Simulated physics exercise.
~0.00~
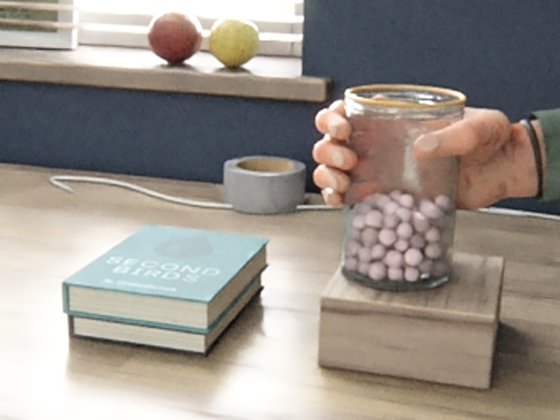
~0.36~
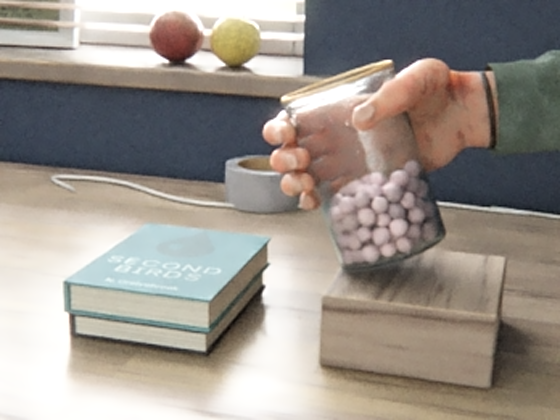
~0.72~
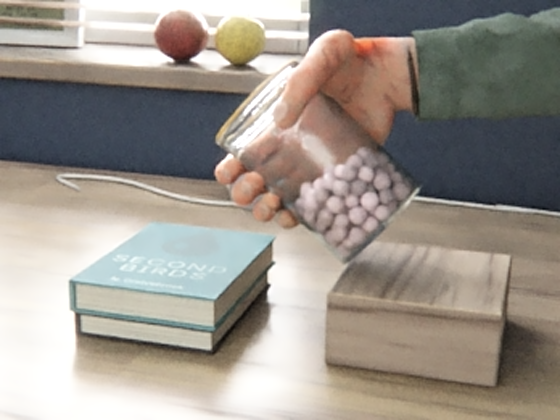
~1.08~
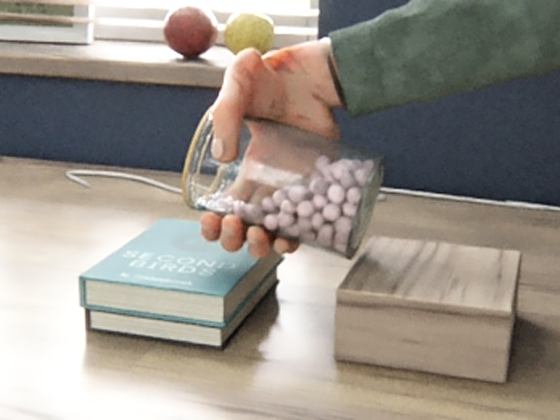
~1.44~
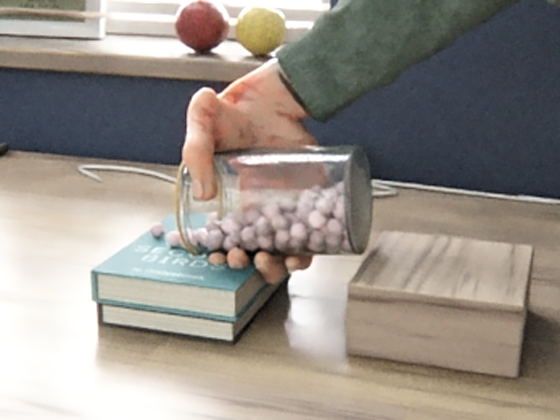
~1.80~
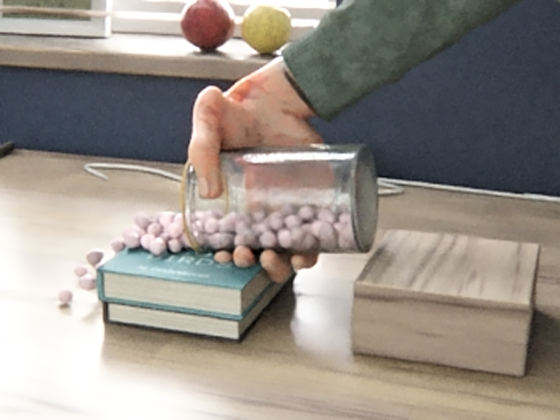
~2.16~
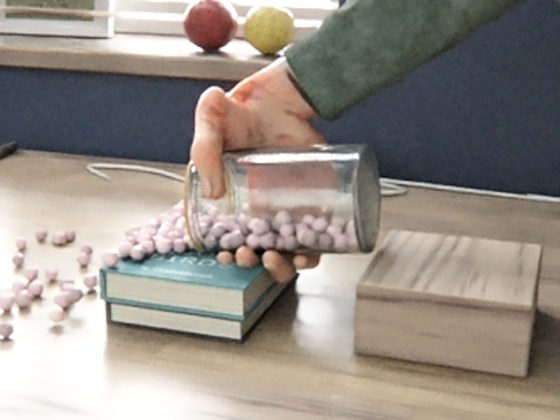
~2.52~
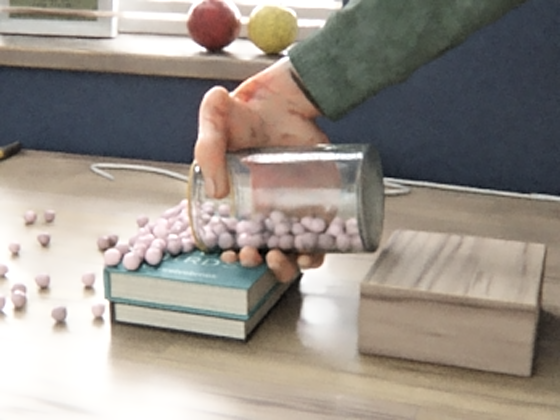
Small pale purple balls spilled across a teal book and onto the table after a hand lifted a glass jar off a wooden block, tipped it left onto its side and held it against the book stack, with some balls still inside.
